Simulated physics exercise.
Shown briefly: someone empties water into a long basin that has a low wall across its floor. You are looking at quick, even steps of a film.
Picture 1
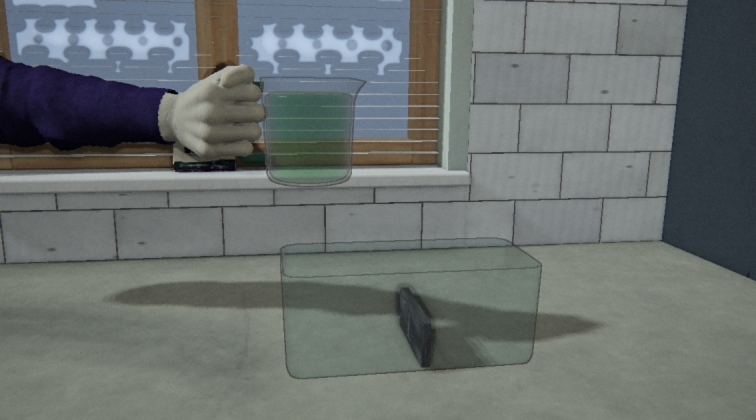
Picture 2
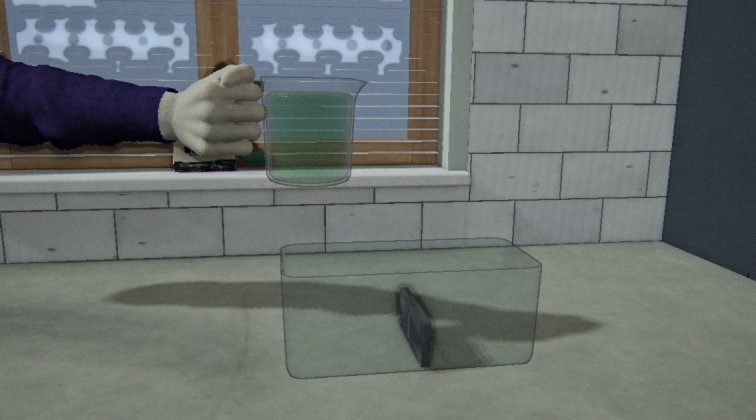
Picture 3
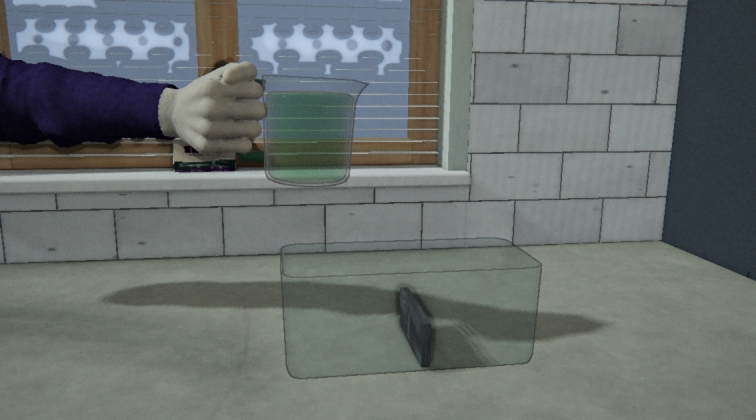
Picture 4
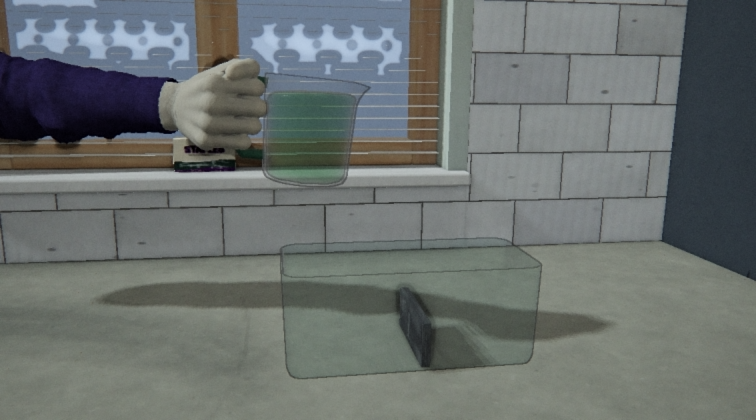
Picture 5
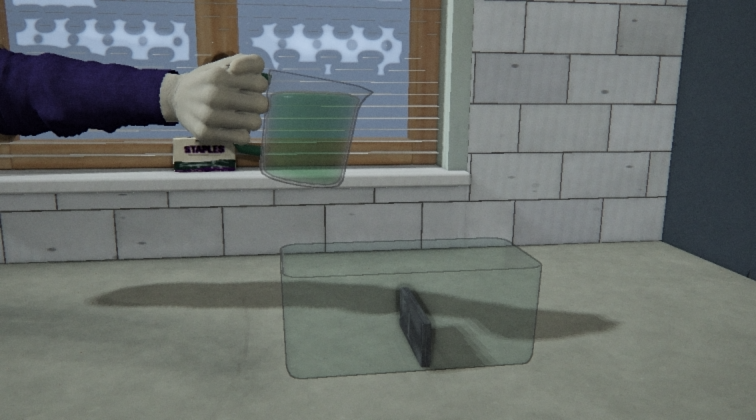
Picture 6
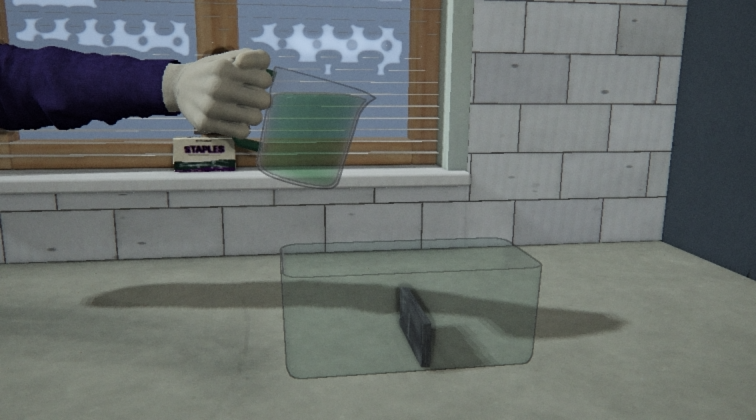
A gloved hand slightly tilts a jug of green liquid rightward above a clear basin.
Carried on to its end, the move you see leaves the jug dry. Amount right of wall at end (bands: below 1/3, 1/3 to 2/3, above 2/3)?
Above 2/3.
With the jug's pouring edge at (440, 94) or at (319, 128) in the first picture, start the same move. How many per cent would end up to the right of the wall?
Start one gives close to 75 percent, start two close to 0 percent.
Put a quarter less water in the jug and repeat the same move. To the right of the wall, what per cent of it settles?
Roughly 75 in a hundred.
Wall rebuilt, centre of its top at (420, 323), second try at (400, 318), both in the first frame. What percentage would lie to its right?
70 per cent, then 90 per cent, roughly.
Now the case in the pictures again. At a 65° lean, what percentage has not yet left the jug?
80 per cent, roughly.
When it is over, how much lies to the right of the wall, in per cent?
Around 80 %.
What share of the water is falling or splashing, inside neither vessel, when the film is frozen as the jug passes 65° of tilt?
15 in a hundred.
A moment on, the jug is tipped part way and 79 per cent is still to pour, 0 is left of the wall and 5 right of it.
Next, the jug is tipped on its side and 32 per cent is still to pour, 2 is left of the wall and 45 right of it.
Then the jug is tipped on its side and 6 per cent is still to pour, 9 is left of the wall and 79 right of it.
Later the jug is tipped on its side and 1 per cent is still to pour, 17 is left of the wall and 80 right of it.
In the end 18 per cent lies left of the wall, 81 right of it and 1 outside.
